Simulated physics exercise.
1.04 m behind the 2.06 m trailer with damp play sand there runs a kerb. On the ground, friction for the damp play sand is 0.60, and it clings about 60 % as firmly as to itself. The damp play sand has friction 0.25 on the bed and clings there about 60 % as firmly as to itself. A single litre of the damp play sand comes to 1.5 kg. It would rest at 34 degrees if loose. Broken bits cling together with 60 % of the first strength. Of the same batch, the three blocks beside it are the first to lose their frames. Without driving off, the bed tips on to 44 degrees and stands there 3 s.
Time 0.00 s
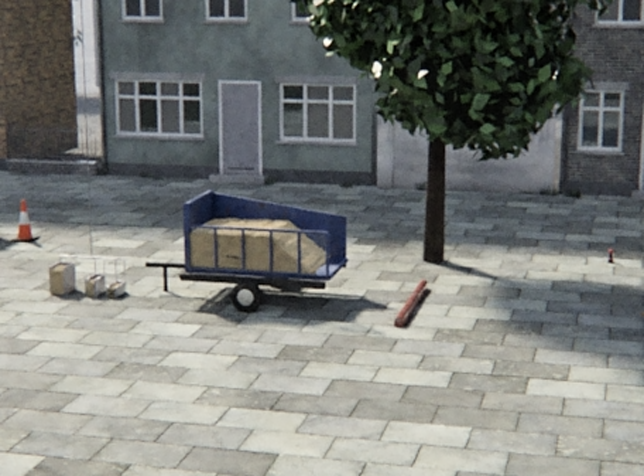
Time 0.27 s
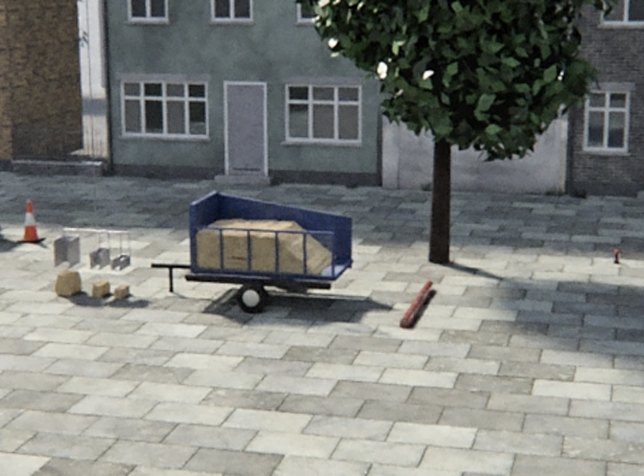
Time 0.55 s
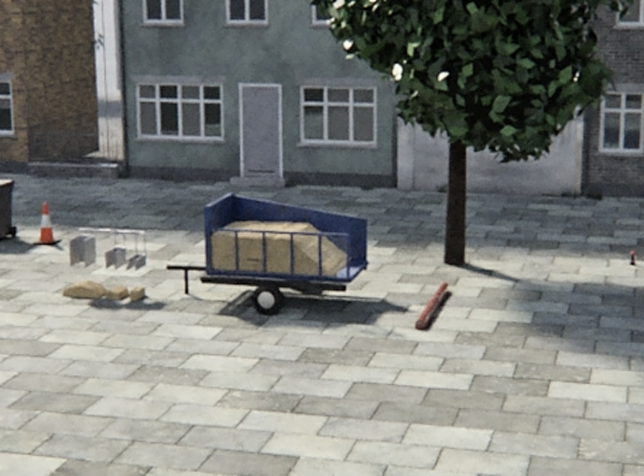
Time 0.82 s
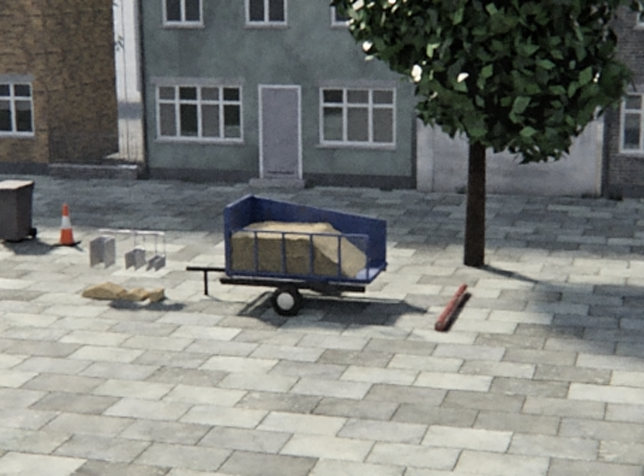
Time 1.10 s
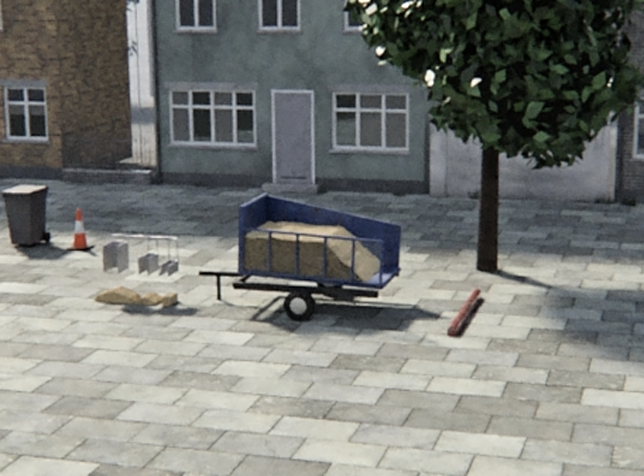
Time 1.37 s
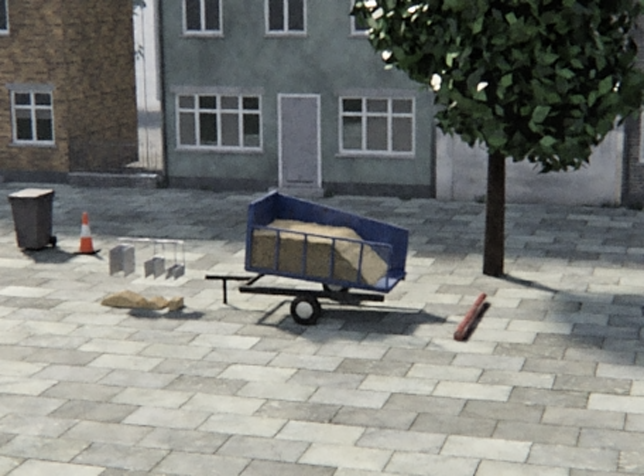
In a paved square, moulds lift, three sandy blocks slump, then a trailer bed tilts slightly.
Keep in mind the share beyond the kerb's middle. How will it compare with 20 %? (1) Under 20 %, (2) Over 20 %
1.
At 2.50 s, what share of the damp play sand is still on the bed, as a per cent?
The answer is near 95 per cent.
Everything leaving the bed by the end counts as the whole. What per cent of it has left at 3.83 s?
Around 60 percent.
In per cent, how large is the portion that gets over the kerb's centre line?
14 %.
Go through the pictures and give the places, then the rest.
The first frame shows top of the high end at (188, 206), tilt 0 degrees; front end of the damp play sand at (309, 274); test blocks 37 cm, 21 cm, 14 cm high (left to right).
The second frame shows top of the high end at (194, 207), tilt 0 degrees; front end of the damp play sand at (314, 274); test blocks 31 cm, 18 cm, 14 cm high (left to right).
The third frame shows top of the high end at (209, 209), tilt 0 degrees; front end of the damp play sand at (329, 276); test blocks 18 cm, 12 cm, 13 cm high (left to right).
The fourth frame shows top of the high end at (229, 210), tilt 0 degrees; front end of the damp play sand at (349, 277); test blocks 17 cm, 10 cm, 13 cm high (left to right).
The fifth frame shows top of the high end at (244, 209), tilt 3 degrees; front end of the damp play sand at (362, 282); test blocks 17 cm, 10 cm, 13 cm high (left to right).
The sixth frame shows top of the high end at (254, 206), tilt 5 degrees; front end of the damp play sand at (369, 285); test blocks 17 cm, 10 cm, 13 cm high (left to right).
By 2.50 s, the tilt is 17 degrees, 96 % is on the bed and 0 % past the kerb's middle.
By 3.83 s, the tilt is 31 degrees, 35 % is on the bed and 0 % past the kerb's middle.
By 5.16 s, the tilt is 44 degrees, none is on the bed and 14 % past the kerb's middle.
By 6.49 s, the tilt is 44 degrees, none is on the bed and 14 % past the kerb's middle.
By 8.19 s, at the end, the tilt is 44 degrees, none is on the bed and 14 % past the kerb's middle.
